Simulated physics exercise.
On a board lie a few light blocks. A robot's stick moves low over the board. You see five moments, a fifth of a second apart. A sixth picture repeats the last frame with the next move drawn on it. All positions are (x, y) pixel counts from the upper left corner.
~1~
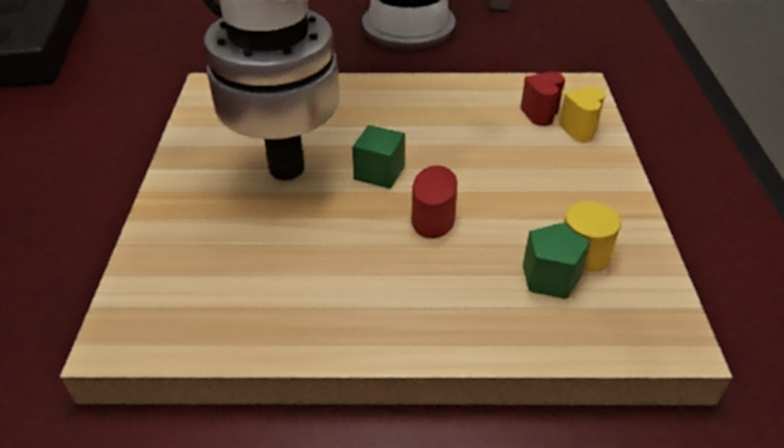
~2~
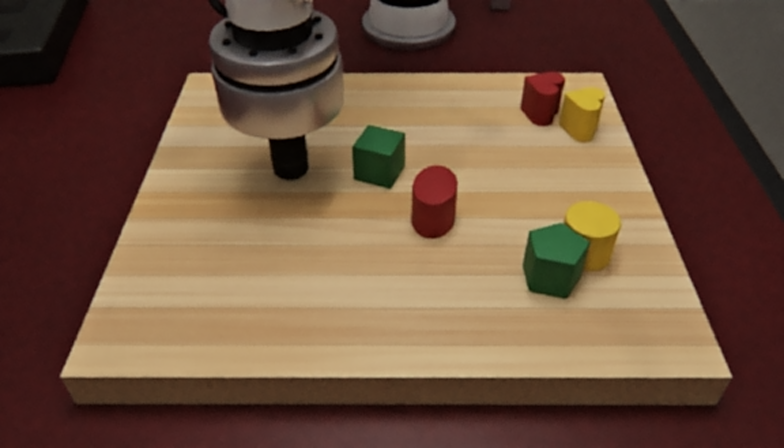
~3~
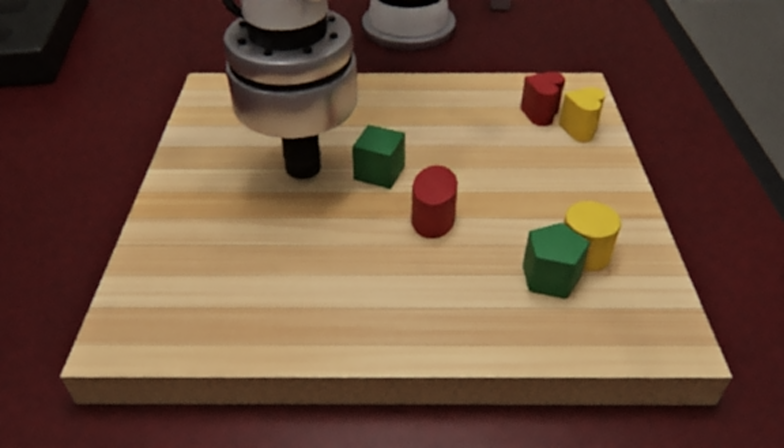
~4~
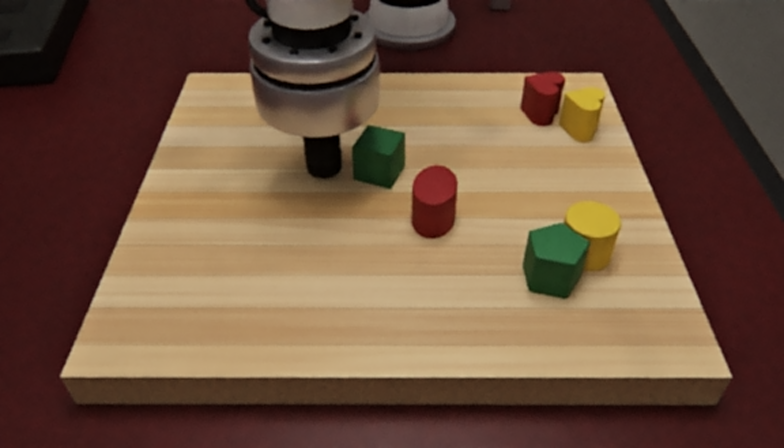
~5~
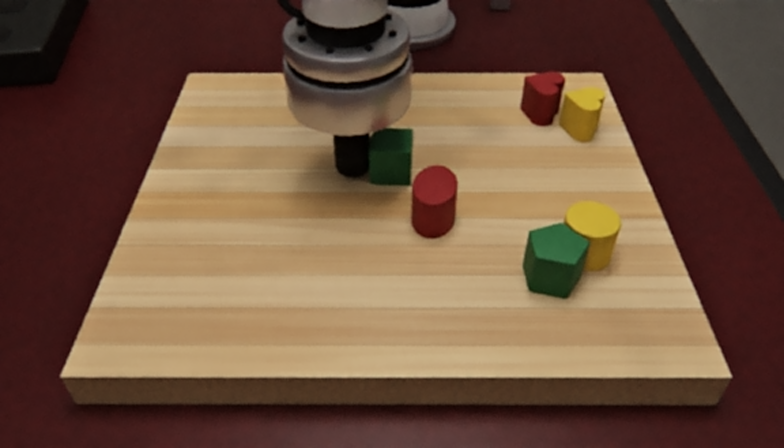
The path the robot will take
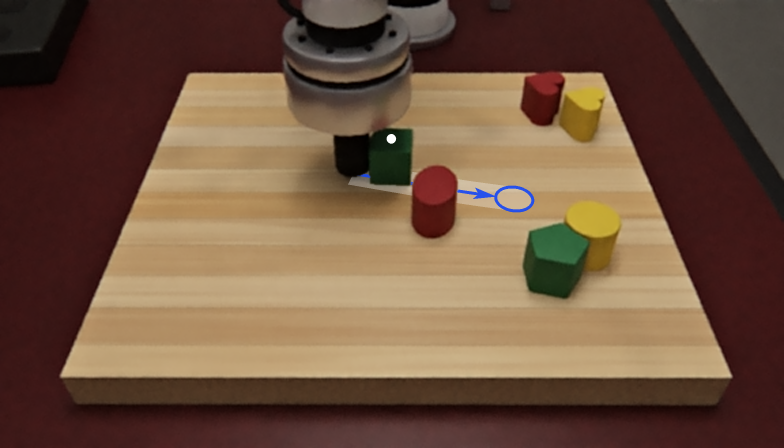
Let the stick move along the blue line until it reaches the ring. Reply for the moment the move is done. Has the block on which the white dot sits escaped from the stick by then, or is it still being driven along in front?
Once the path is finished, the block on which the white dot sits lies beside or behind the stick.
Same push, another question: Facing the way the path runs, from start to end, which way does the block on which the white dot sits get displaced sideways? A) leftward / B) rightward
The one that fits is A, leftward.
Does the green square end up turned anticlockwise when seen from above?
Yes
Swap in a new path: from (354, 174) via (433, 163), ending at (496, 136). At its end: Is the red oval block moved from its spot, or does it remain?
It will remain on its spot.
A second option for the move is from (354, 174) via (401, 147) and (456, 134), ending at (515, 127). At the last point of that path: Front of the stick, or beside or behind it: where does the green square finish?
Slid off.
Drawn move, from (354, 174) directly to (514, 199); the dot is on the green square.
What follows on the original path. One third of the way, stick (406, 176); green square (441, 137), turned 40° anticlockwise.
Two thirds of the way, stick (459, 185); green square (461, 133), turned 75° anticlockwise; red oval block (438, 186).
At the end, stick (515, 192); green square (461, 132), turned 75° anticlockwise; red oval block (438, 186); yellow circle still.
